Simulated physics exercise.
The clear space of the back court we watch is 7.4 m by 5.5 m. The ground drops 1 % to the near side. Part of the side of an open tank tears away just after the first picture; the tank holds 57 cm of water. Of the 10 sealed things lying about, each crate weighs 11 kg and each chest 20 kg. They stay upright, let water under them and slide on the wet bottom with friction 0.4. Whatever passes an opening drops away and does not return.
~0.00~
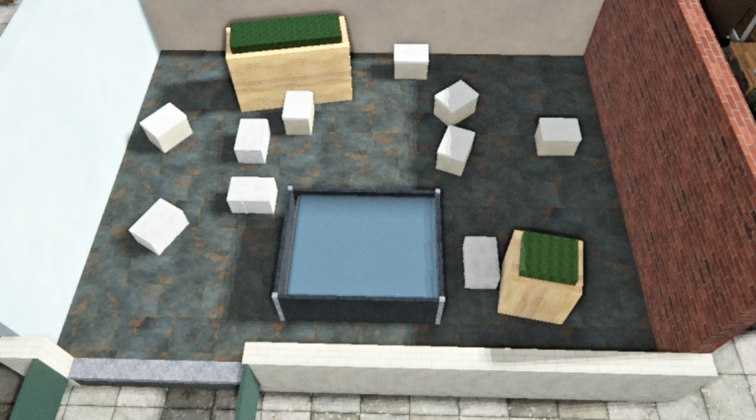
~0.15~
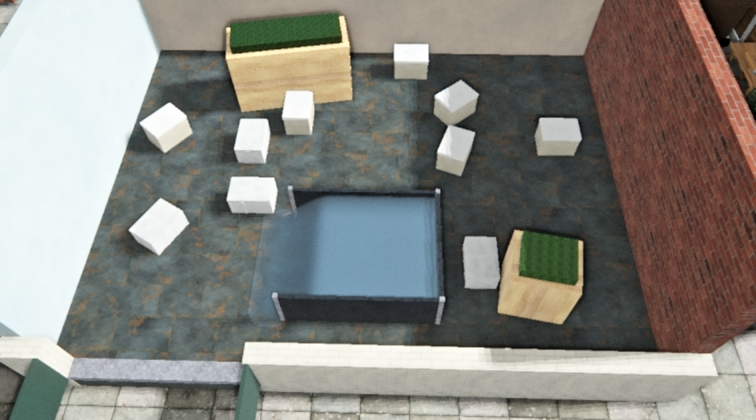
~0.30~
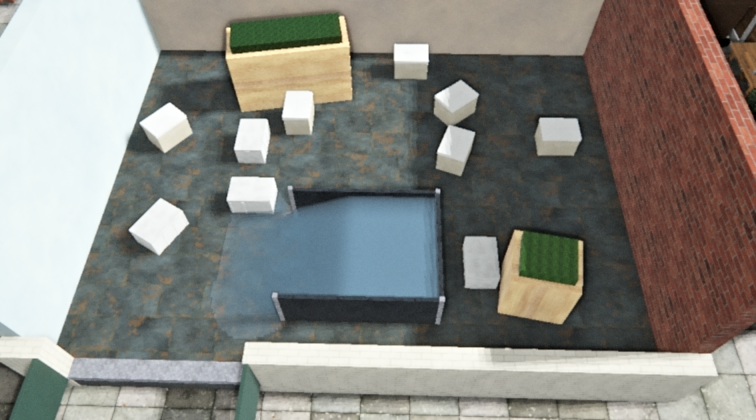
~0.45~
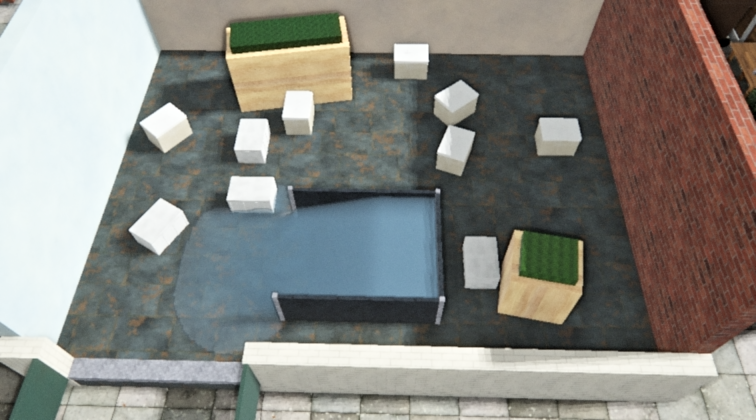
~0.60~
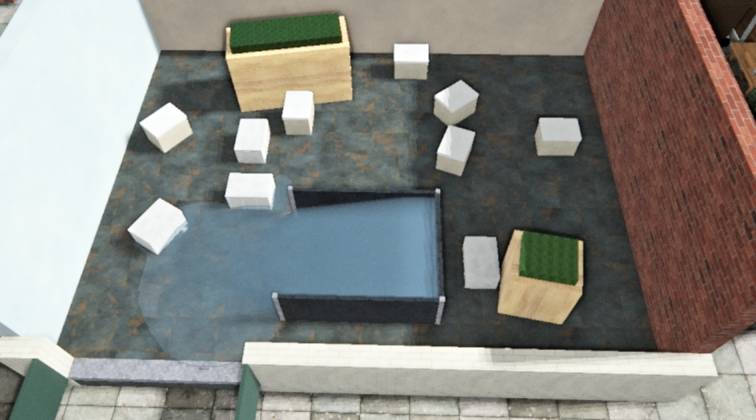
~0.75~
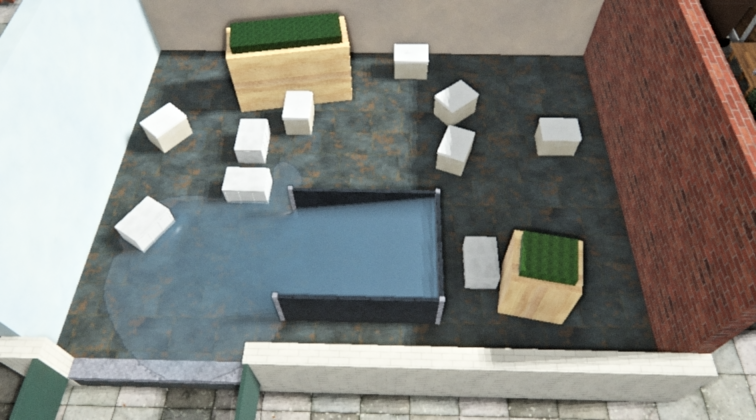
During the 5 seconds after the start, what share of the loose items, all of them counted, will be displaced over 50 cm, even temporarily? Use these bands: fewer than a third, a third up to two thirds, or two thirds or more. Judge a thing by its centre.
It falls in fewer than a third.
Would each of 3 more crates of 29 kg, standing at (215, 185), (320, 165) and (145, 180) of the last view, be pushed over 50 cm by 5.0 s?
Taking them one by one: It goes beyond, then it stays within, then it goes beyond.
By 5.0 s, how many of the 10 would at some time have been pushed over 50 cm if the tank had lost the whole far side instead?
In that case the number is 5.
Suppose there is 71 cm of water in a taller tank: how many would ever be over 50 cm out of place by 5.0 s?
So the tally would be 3.
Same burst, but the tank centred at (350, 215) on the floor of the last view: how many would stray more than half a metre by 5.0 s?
That gives 3 of them.
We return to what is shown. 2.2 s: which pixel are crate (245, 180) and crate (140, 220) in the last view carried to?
Approx. (234, 154); approx. (120, 146).
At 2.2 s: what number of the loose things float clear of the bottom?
Just then, the number is 1.
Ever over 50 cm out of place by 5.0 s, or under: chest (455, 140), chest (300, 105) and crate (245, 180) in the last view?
Result, in order: Undershooting / undershooting / overshooting.
After 1.1 s 2 of 10 are over 50 cm from their spots; 0 afloat.
After 2.2 s 2 of 10 are over 50 cm from their spots; 1 afloat.
After 3.5 s 3 of 10 are over 50 cm from their spots; 1 afloat.
After 5.0 s 3 of 10 are over 50 cm from their spots, and 3 have been at some point; 2 afloat.
